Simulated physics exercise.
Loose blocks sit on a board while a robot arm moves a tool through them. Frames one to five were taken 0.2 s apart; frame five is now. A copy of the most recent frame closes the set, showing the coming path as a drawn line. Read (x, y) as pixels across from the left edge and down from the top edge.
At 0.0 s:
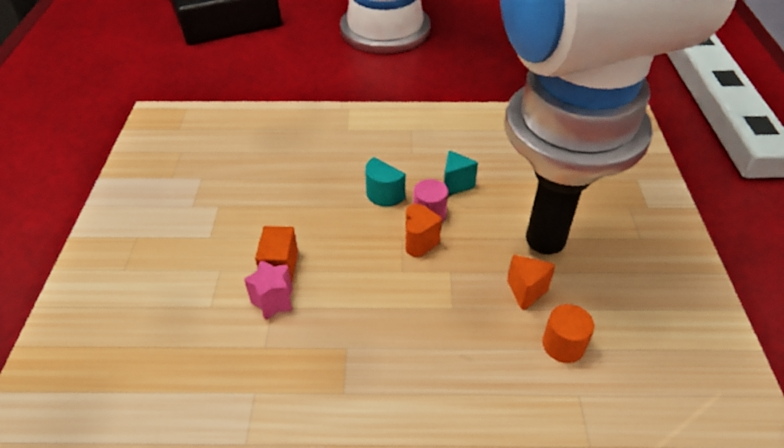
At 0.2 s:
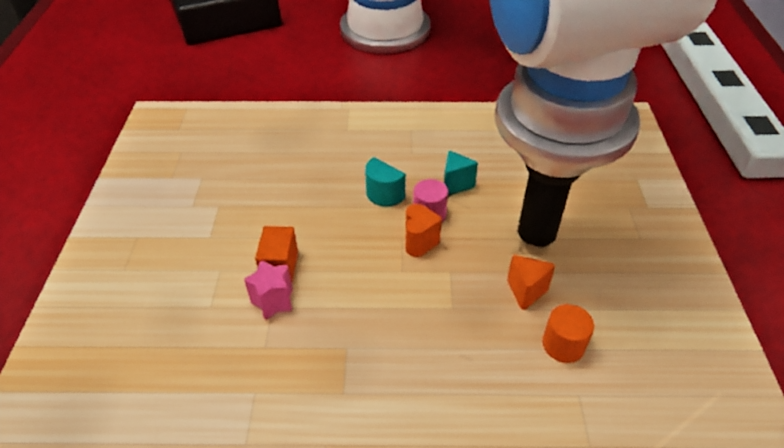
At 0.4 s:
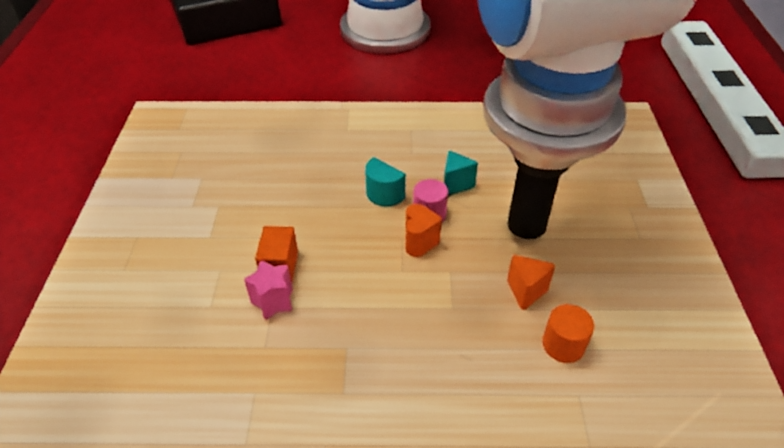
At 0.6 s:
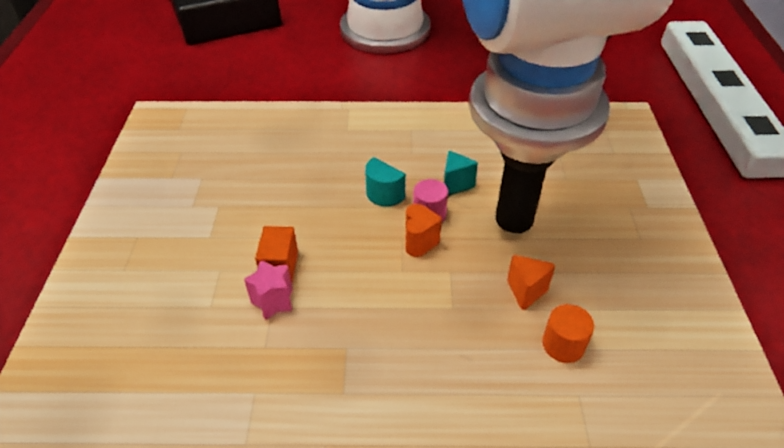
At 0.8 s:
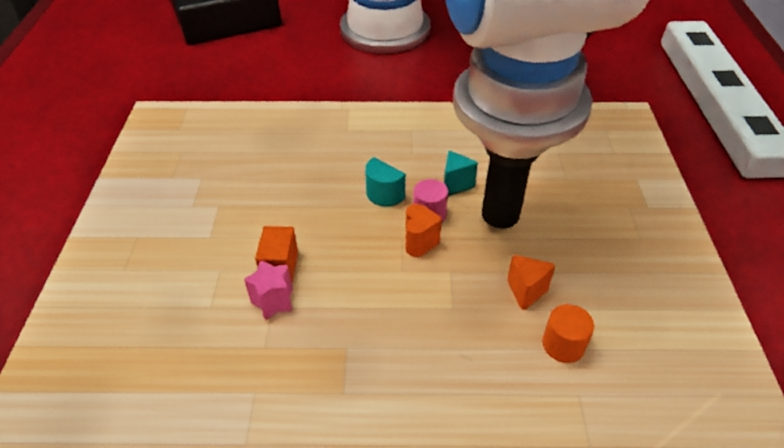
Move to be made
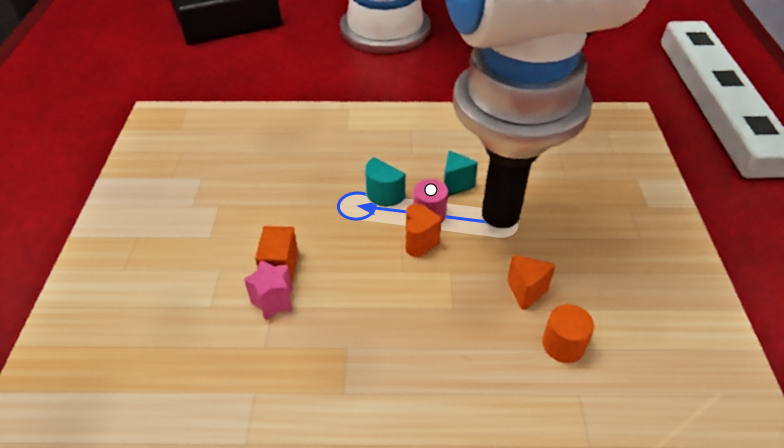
A robot arm moves its black tool slowly left above the orange triangle, touching no blocks.
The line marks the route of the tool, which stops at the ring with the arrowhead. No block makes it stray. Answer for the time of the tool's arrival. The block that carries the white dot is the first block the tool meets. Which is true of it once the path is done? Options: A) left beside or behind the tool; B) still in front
B.
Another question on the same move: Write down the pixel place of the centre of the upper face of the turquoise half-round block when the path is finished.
The middle of the upper face of the turquoise half-round block will lie at about (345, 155) in the picture.
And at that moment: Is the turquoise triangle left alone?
Answer: Yes.
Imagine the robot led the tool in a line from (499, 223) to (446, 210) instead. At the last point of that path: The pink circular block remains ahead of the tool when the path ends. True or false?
My answer: True.
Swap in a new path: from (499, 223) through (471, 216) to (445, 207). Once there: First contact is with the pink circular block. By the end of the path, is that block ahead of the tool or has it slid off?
It stays on the tool's front.
The drawn path runs straight from (499, 223) to (357, 206); the dot is on the pink circular block.
The first path, step by step. One third of the way, tool at (451, 209); pink circular block at (416, 188).
Two thirds of the way, tool at (403, 203); turquoise half-round block at (354, 158), turned 45° clockwise; pink circular block at (368, 183).
At the end, tool at (356, 197); turquoise half-round block at (345, 155), turned 80° clockwise; orange heart-shaped block not moved; pink circular block at (319, 180); turquoise triangle not moved.
